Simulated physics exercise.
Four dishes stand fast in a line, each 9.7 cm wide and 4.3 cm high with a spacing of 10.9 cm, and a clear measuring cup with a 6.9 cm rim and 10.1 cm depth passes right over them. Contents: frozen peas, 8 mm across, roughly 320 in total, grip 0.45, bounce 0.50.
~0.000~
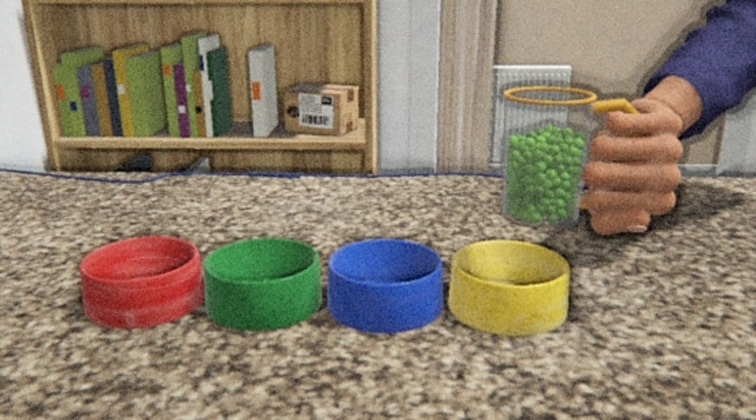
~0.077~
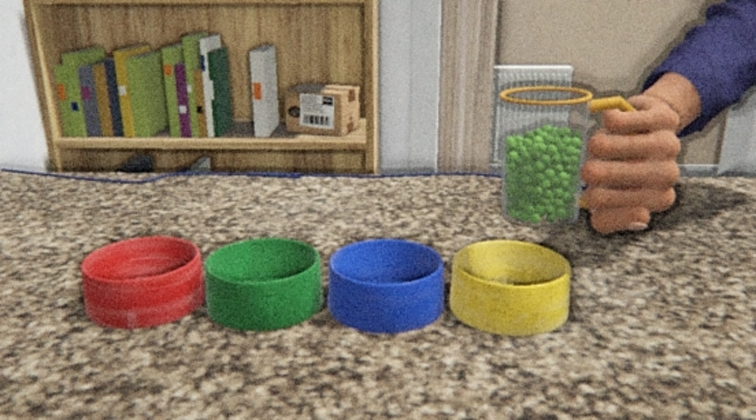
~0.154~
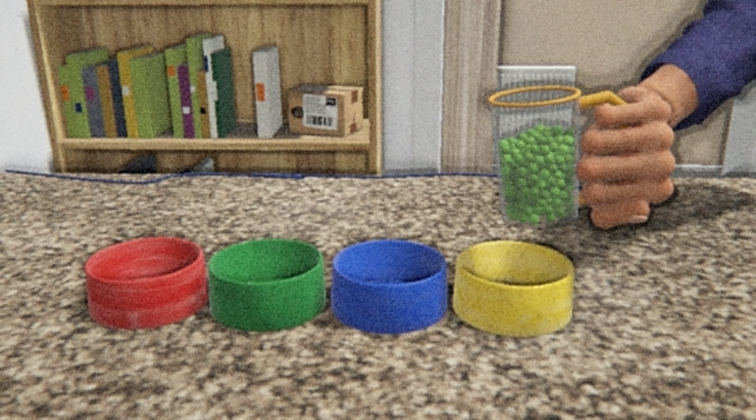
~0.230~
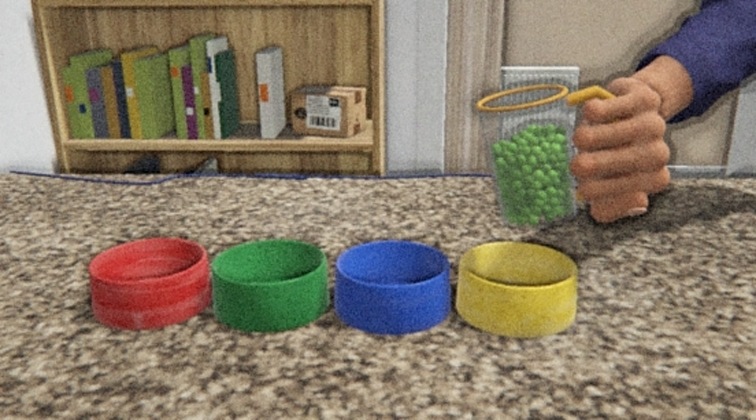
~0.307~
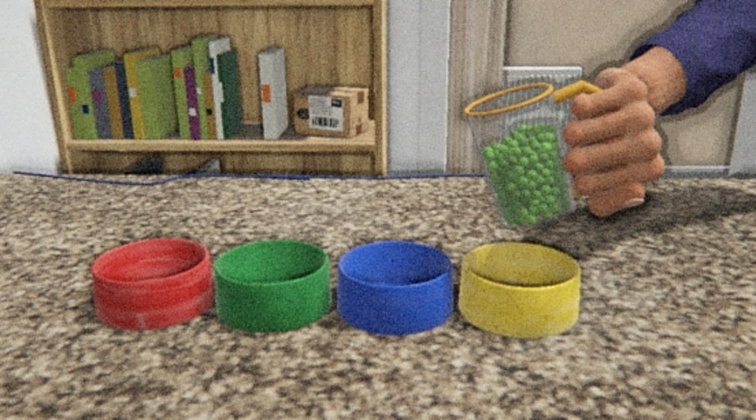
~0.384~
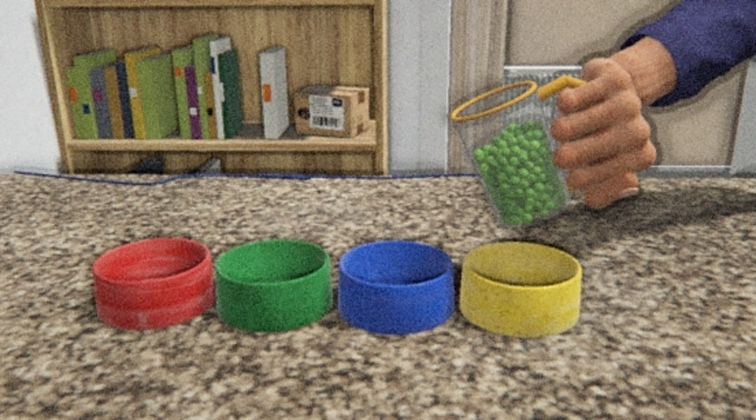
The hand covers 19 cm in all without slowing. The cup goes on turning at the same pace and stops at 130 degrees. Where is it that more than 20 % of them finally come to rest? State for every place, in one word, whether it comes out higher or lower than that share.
Red: Lower, blue: Lower, green: Higher, yellow: Lower, counter: Lower.
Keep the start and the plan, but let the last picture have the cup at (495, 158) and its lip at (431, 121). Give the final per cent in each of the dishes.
Red: 0 / blue: 0 / green: 100 / yellow: 0.
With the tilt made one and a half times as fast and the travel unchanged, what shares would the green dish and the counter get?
In that case you'd see green at 40 and the counter at 30.
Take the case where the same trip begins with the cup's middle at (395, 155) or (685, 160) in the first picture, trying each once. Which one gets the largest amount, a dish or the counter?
The winner: Red; blue.
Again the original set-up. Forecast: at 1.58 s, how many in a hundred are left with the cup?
Reading: Approx. 90 %.
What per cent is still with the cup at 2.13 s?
It should be near 0 per cent.
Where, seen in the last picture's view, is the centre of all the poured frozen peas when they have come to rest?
Look around (267, 282) in the last picture.
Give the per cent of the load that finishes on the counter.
Around 0 percent, I'd guess.
After 1.10 s, tilt 73 degrees; cup holds 100 %.
After 1.58 s, tilt 106 degrees; cup holds 90 %, green 5 %.
After 2.13 s, tilt 130 degrees; cup holds 0 %, green 100 %.
In the end, at 2.9 s, red 0 %, blue 0 %, green 100 %, yellow 0 %, counter 0 %.
